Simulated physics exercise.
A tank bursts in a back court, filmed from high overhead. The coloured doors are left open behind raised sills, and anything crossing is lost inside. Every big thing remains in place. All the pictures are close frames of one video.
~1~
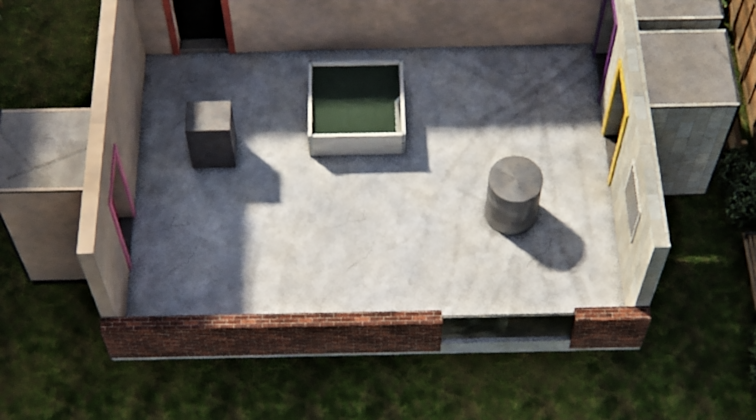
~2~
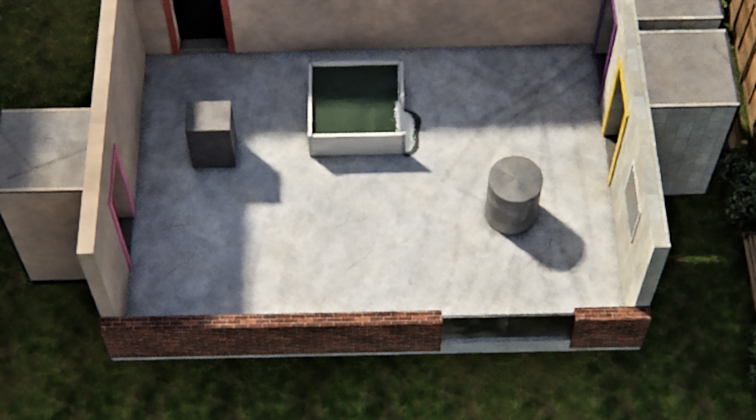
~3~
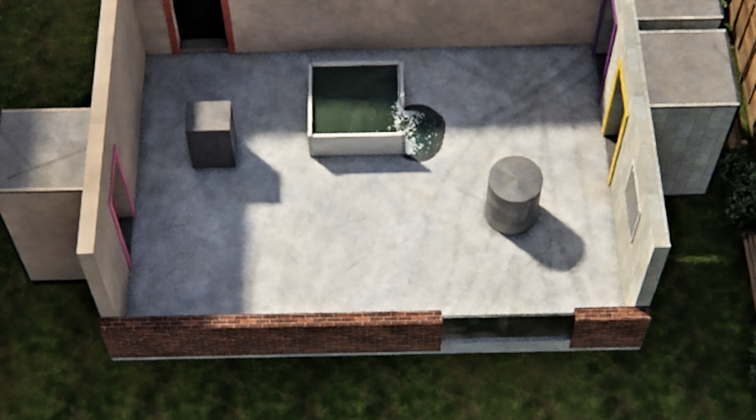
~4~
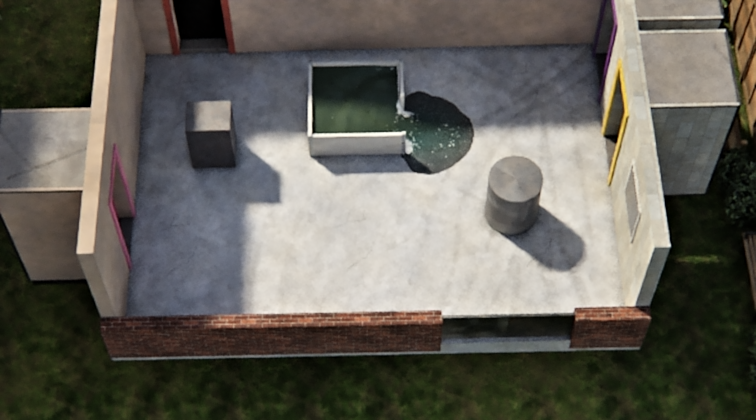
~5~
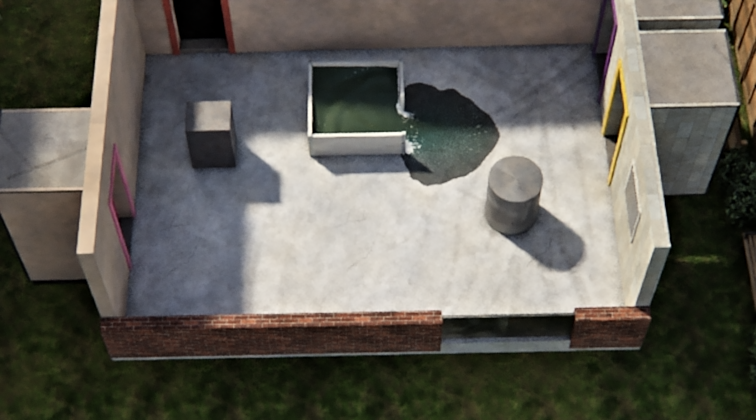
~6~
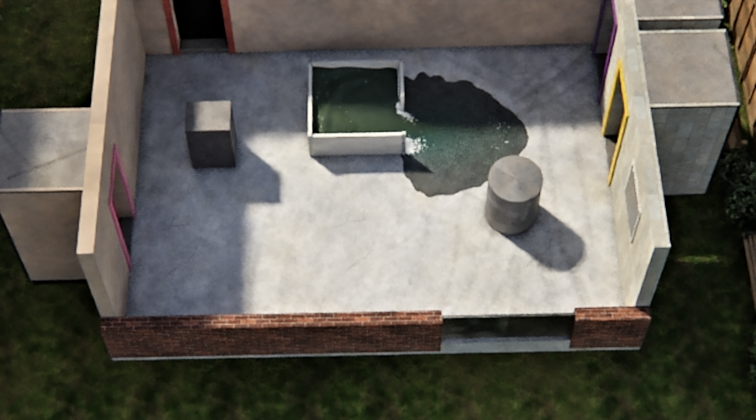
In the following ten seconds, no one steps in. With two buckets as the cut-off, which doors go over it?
Door by door: The yellow door goes over two buckets; the red door stays within two buckets; the purple door stays within two buckets; the pink door stays within two buckets.
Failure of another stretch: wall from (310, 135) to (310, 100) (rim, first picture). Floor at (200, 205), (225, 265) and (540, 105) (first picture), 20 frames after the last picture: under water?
In turn: Inundated, then inundated, then untouched.
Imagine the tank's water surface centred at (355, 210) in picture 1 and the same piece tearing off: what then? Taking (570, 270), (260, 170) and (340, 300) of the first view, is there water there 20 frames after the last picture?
One after the other: Awash, dry, clear.
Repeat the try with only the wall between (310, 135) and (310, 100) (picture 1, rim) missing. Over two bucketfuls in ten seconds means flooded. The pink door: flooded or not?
At the pink door, the flow beats the threshold.
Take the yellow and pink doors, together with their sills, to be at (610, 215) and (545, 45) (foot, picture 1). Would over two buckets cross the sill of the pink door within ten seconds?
As it turns out, pink runs over.
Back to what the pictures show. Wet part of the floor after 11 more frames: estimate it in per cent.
It comes to 25 per cent.
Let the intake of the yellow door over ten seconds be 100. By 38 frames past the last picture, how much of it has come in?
Some 95 in a hundred.
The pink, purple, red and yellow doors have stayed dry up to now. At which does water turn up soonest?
Answer: The yellow door.
A moment on, water covers 20 % of the floor; the yellow door wet at the sill, nothing in, the red door not reached, the purple door not reached, the pink door not reached.
Next, water covers 25 % of the floor; the yellow door under two buckets in, the red door not reached, the purple door wet at the sill, nothing in, the pink door not reached.
Then, water covers 30 % of the floor; the yellow door over two buckets in, the red door not reached, the purple door wet at the sill, nothing in, the pink door not reached.
Later, water covers 40 % of the floor; the yellow door far over two buckets in, the red door not reached, the purple door wet at the sill, nothing in, the pink door not reached.
In the end, water covers 65 % of the floor; the yellow door far over two buckets in, the red door wet at the sill, nothing in, the purple door wet at the sill, nothing in, the pink door not reached.
